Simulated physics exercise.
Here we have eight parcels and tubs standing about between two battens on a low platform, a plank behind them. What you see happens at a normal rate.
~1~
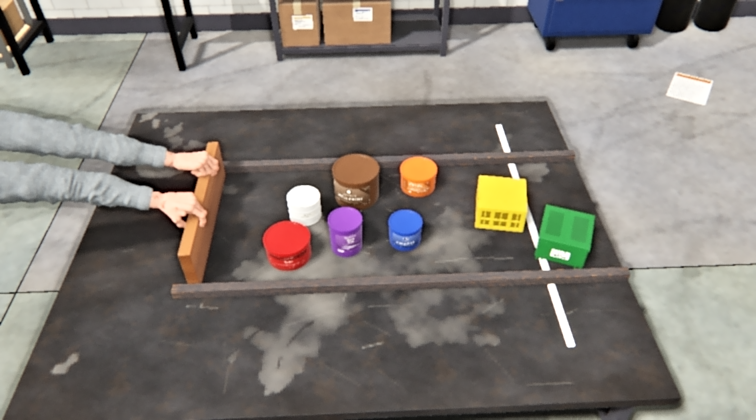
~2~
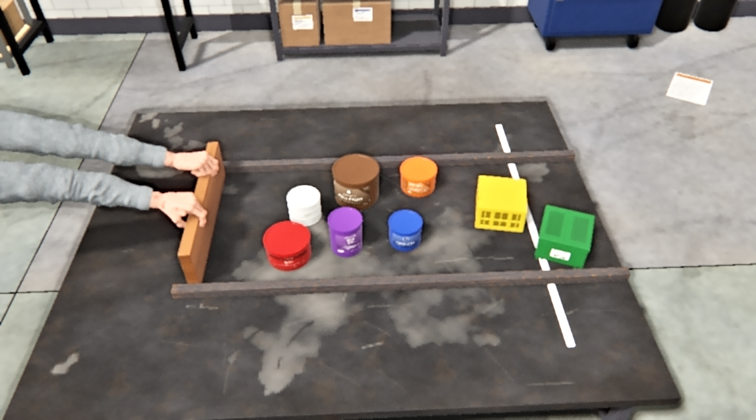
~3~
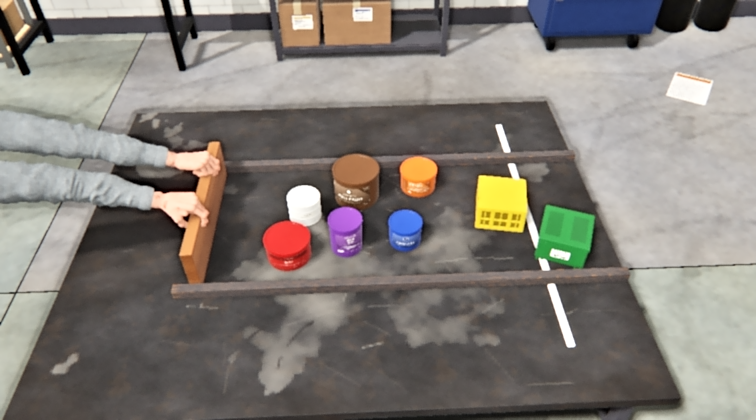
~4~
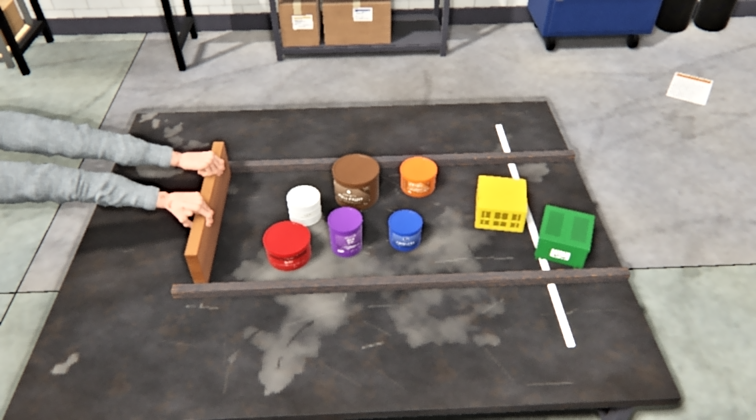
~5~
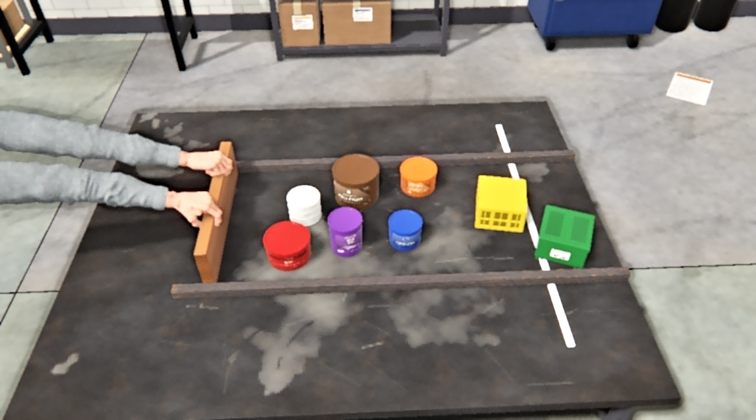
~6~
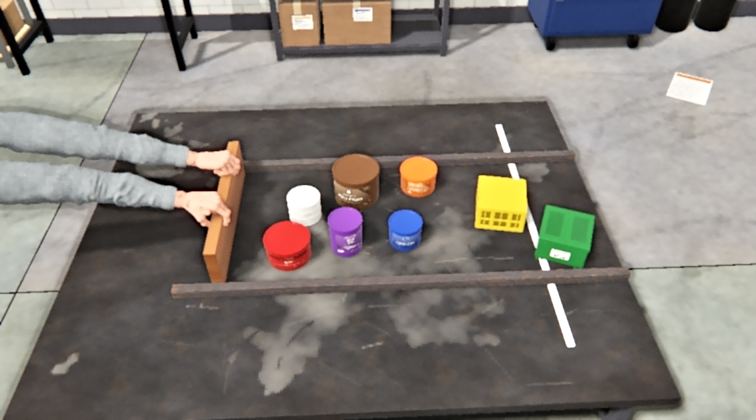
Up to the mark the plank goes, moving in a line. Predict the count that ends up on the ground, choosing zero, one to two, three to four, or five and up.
The count is one to two.
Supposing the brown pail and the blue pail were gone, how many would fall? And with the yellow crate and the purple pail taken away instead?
In the first try 0, in the other 0.
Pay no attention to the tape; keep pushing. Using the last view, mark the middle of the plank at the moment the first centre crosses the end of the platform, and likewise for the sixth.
The middle sits near (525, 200) at the first moment and near (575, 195) at the second.
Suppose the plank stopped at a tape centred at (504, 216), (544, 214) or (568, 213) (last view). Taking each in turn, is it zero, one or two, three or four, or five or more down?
First not one, then 3 or 4, then three to four.
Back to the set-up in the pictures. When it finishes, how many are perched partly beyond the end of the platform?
My count gives 2.
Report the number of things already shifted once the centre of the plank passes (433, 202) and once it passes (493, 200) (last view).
In order, the tallies are 7 and 8.
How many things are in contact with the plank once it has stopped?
4 end up touching it.
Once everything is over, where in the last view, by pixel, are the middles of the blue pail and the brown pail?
Looks like one lands around (572, 206), and the other around (540, 166).
Soon after, none off yet; green tote at rest near (564, 237); yellow crate at rest near (501, 203); orange pail at rest near (418, 177).
At rest, the number that fall off is one or two; fallen, yellow crate.
